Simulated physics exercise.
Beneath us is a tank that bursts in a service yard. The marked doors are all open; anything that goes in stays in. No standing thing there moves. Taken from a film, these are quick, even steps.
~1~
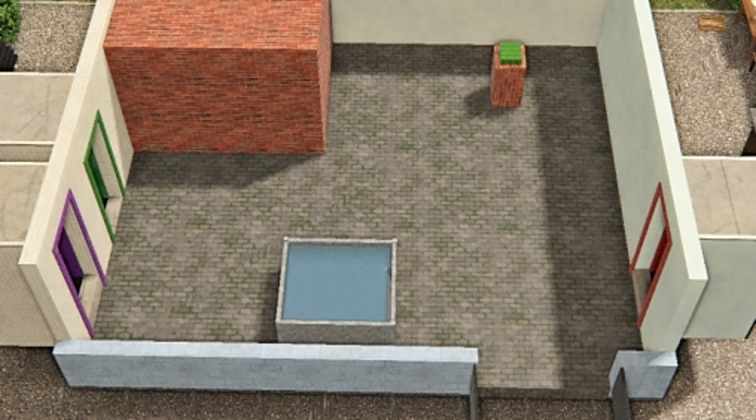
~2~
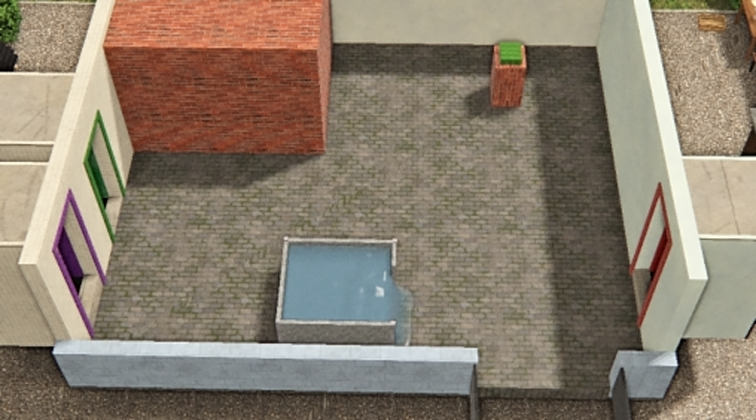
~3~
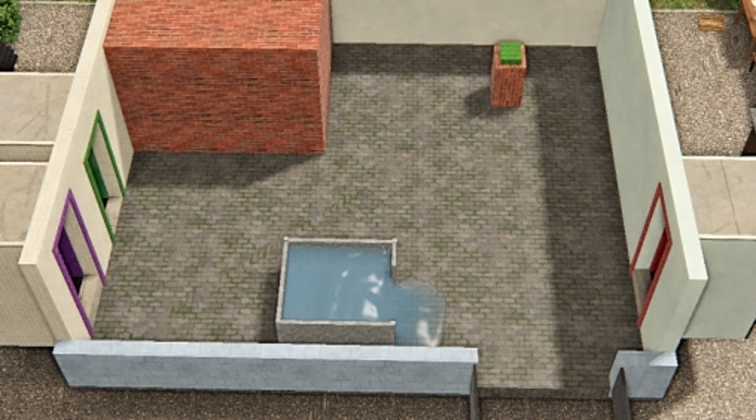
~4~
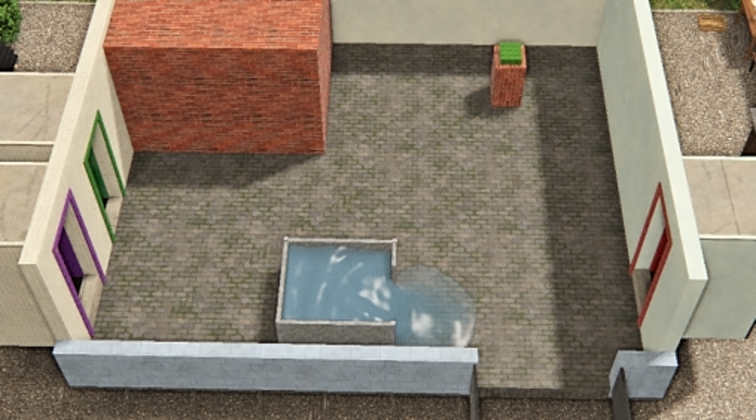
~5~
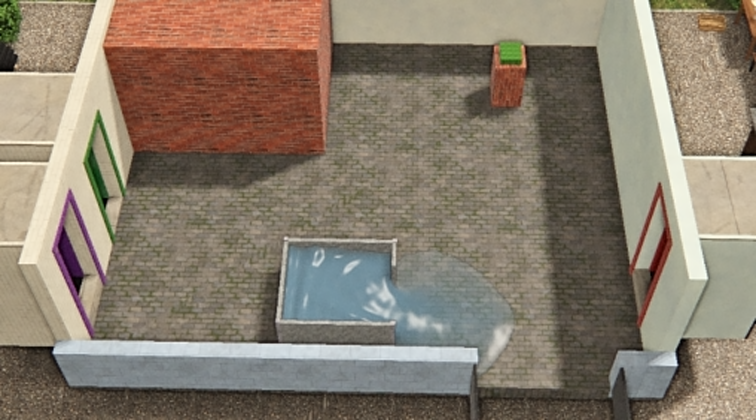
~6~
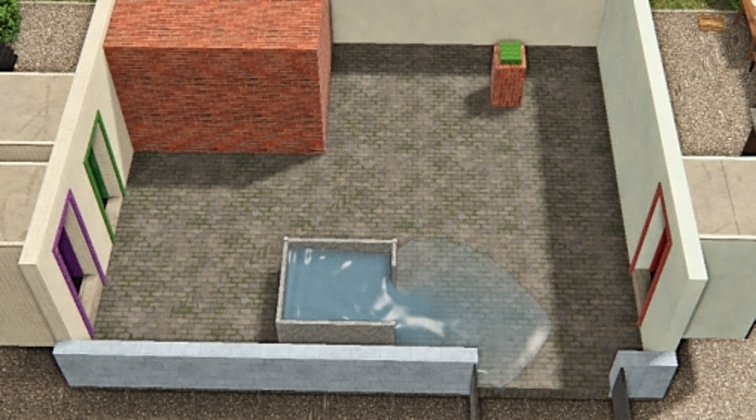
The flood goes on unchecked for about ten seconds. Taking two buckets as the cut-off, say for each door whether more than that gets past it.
In order: The green door counts as not over; the red door counts as not over; the purple door counts as not over.
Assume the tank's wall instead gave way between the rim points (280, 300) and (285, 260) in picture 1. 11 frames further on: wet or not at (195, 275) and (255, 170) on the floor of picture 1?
The first spot is swamped, the second spared.
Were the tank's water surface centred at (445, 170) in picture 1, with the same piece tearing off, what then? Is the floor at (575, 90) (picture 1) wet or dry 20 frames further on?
Soaked.
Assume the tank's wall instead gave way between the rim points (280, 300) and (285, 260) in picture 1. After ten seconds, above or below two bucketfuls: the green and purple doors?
I'd say the green one ends up above, and the purple one lets in too little.
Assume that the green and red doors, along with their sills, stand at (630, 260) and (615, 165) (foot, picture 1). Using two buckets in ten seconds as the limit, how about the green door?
Well, in that case the green door tops the limit.
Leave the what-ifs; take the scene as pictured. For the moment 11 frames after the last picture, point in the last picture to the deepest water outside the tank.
I'd point to about (624, 355).
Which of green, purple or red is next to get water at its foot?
I pick the red door.
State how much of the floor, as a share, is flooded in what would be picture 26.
I'd put it at roughly 25 per cent.
A moment on, water covers 20 % of the floor; the green door not reached, the red door wet at the sill, nothing in, the purple door not reached.
Next, water covers 20 % of the floor; the green door not reached, the red door wet at the sill, nothing in, the purple door not reached.
Then, water covers 25 % of the floor; the green door not reached, the red door under two buckets in, the purple door not reached.
Later, water covers 45 % of the floor; the green door not reached, the red door under two buckets in, the purple door not reached.
In the end, water covers 65 % of the floor; the green door not reached, the red door under two buckets in, the purple door not reached.
